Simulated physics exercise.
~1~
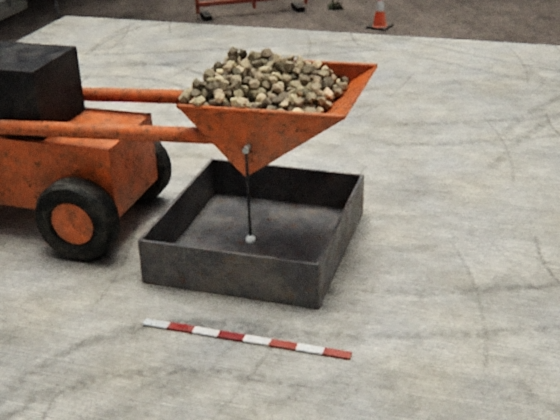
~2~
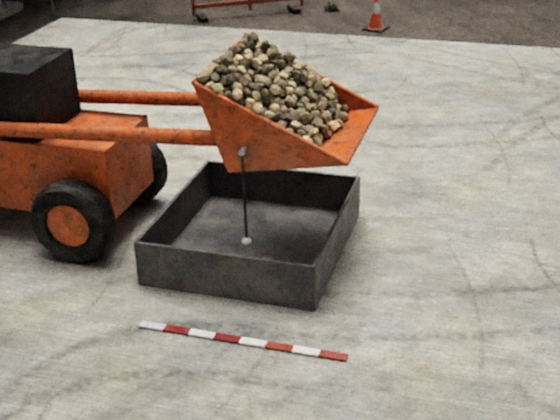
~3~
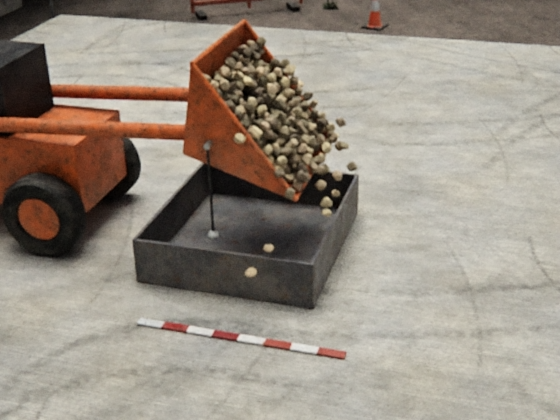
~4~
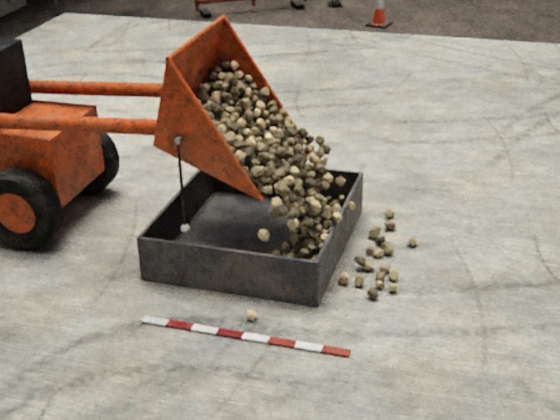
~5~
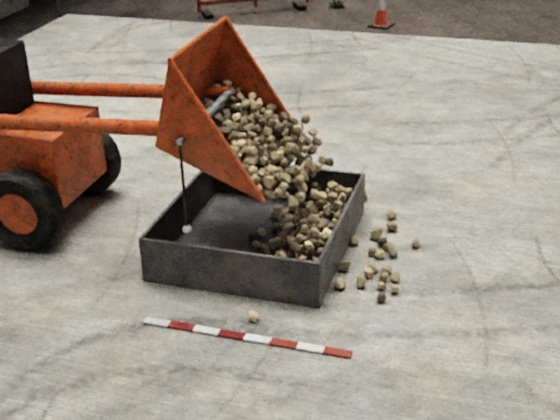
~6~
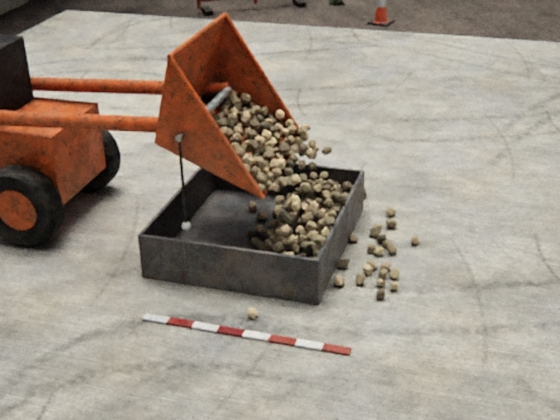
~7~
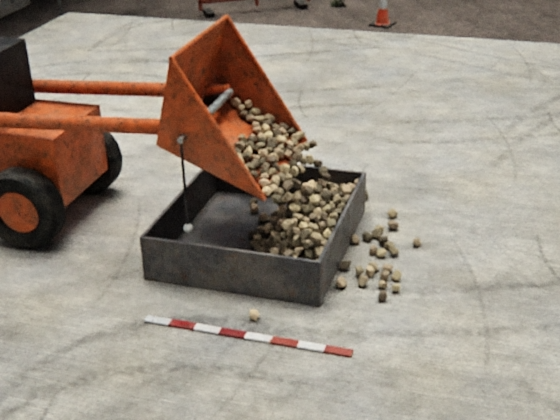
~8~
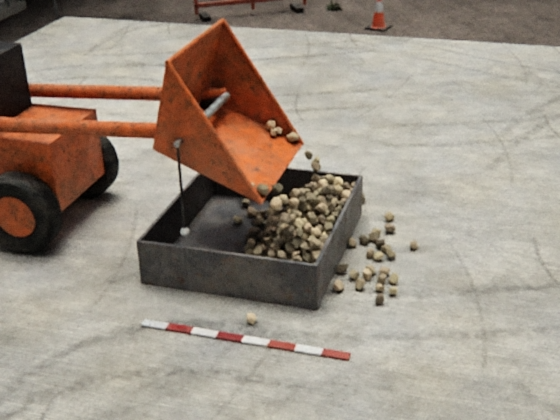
On a pale, scuffed concrete yard seen from above at a slight sway, an orange loader on the left holds a bucket heaped with grey and tan stones over a low, dark square bin. A red and white striped staff lies in front, and a traffic cone stands behind. The bucket tips forward to the right, and stones start spilling over its lip as the loader backs away leftward. The stones pour into the right side of the bin, while some scatter on the ground beyond it. The bucket holds still and nearly empties, leaving most stones piled in the bin.
